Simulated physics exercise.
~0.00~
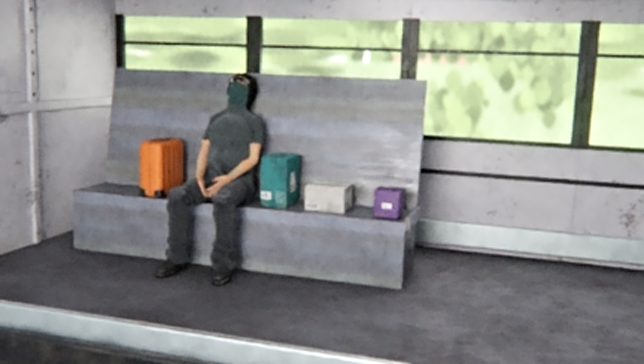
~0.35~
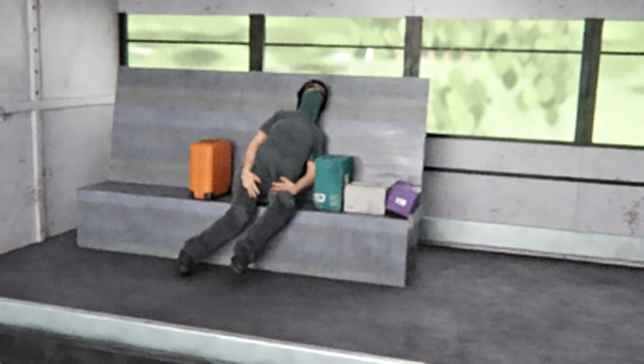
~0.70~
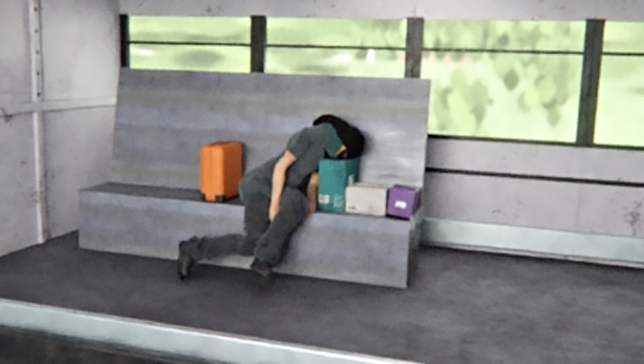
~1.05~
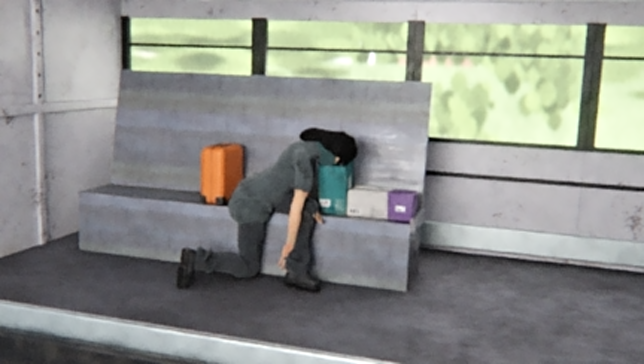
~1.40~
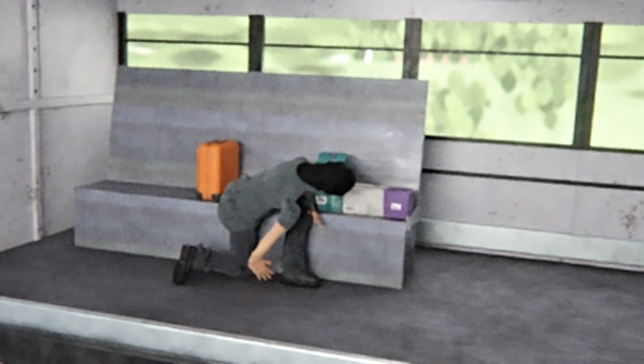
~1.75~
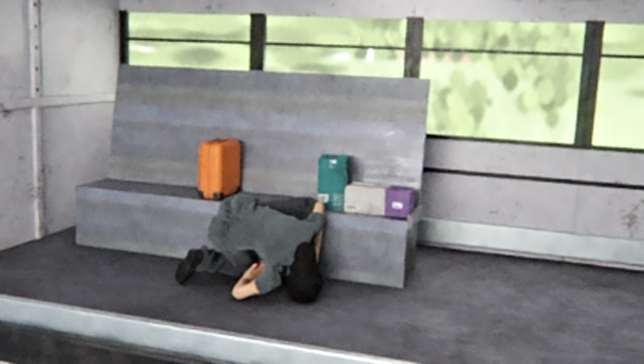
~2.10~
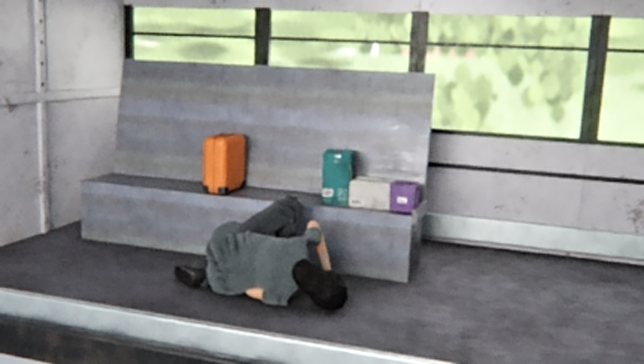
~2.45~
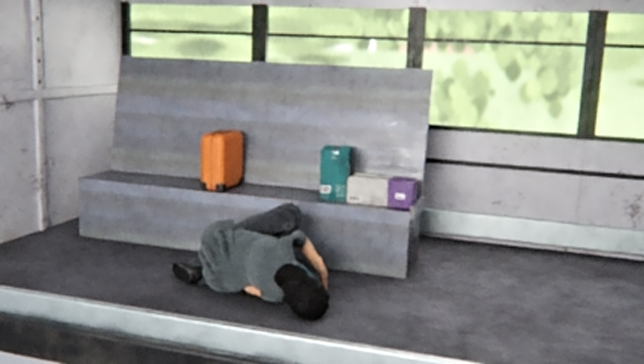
A seated passenger tips right onto the luggage, then slides off the bench and lies curled on the floor.
